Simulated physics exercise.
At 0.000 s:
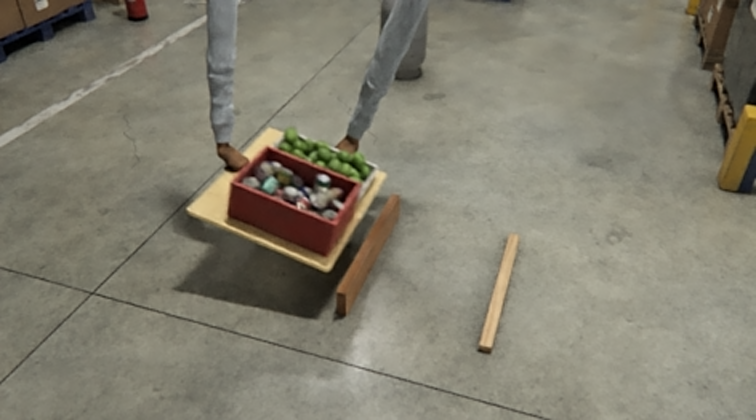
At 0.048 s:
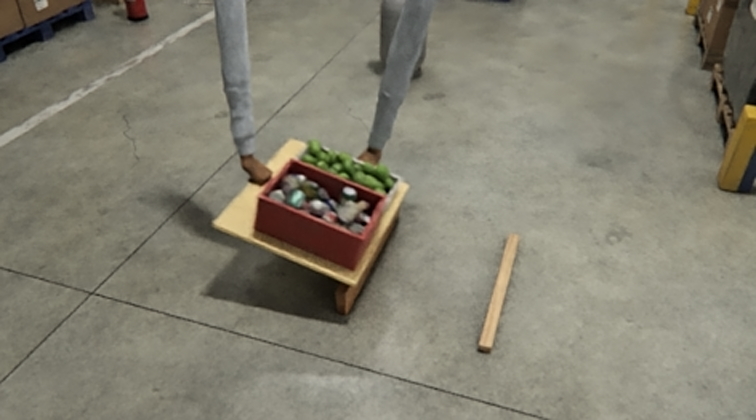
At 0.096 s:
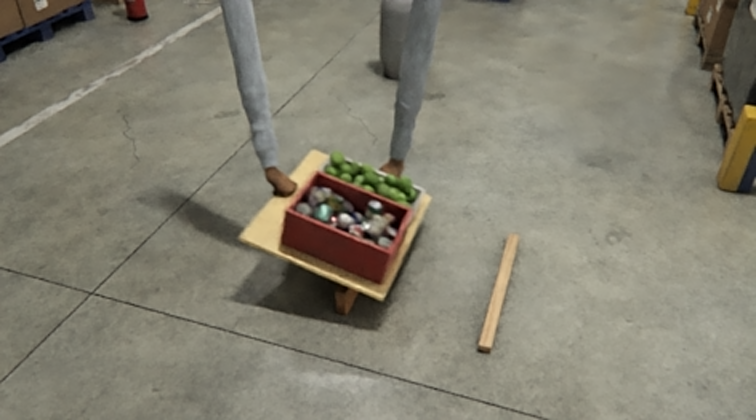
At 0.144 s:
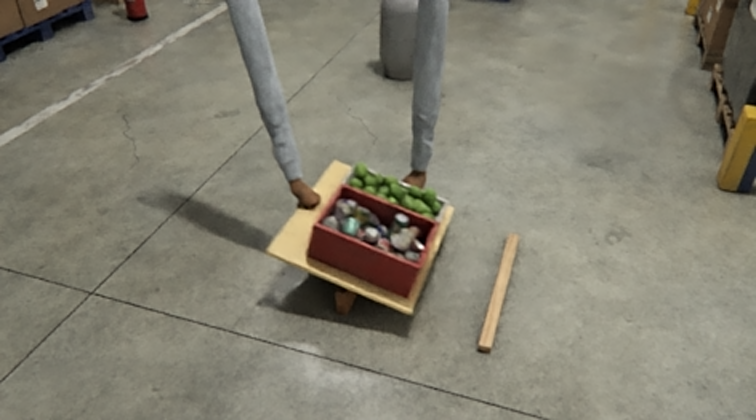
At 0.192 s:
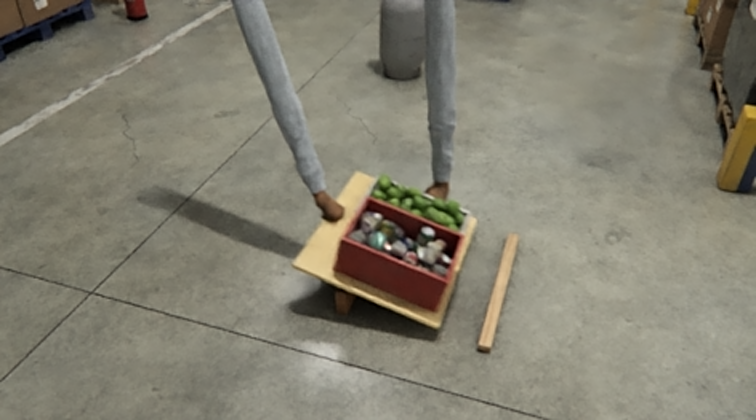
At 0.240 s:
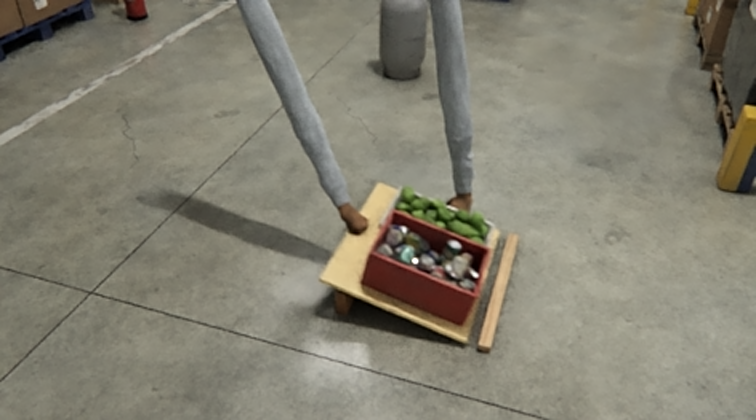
On a stained concrete warehouse floor, seen from above by a still camera, shelves and pallets line the edges and a grey cylinder stands behind. Two grey-sleeved arms grip a tilted wooden board carrying a red crate of small cans in front of a pale crate of green limes, near two wooden strips. The hands move the board down and rightward over the nearer strip, toward the other.
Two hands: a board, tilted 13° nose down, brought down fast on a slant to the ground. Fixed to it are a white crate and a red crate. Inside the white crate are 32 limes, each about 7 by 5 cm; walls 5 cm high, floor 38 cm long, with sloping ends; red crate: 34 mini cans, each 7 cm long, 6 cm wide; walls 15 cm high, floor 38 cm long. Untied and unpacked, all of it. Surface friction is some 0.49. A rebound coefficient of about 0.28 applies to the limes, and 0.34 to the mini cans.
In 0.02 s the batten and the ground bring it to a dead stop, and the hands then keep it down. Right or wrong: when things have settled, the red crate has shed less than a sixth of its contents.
Right.
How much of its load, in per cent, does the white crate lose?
I'd put the white crate at some 35 per cent.
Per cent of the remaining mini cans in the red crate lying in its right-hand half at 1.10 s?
About 60 per cent.
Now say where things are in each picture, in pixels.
In the first frame (we follow the rim corner now nearest the camera, unless another is named), red crate at (332, 223); white crate (by its farthest rim corner) at (289, 131); 60 cm still to travel; nothing out yet.
The second frame shows red crate at (360, 237); white crate at (311, 143); 49 cm still to travel.
The third frame shows red crate at (388, 251); white crate at (334, 154); 38 cm still to travel.
The fourth frame shows red crate at (417, 266); white crate at (357, 165); 27 cm still to travel.
The fifth frame shows red crate at (445, 280); white crate at (379, 177); 16 cm still to travel.
The sixth frame shows red crate at (474, 295); white crate at (402, 188); 5 cm still to travel; nothing out yet.
After 0.25 s, it lands.
After 0.33 s, 1 of 32 out of the white crate and 0 of 34 out of the red crate.
After 0.45 s, 7 of 32 out of the white crate and 1 of 34 out of the red crate.
After 0.67 s, 11 of 32 out of the white crate and 1 of 34 out of the red crate.
Outcome (at 1.10 s), 11 of 32 out of the white crate and 1 of 34 out of the red crate. Asked share, 1 of 34, 3 per cent.
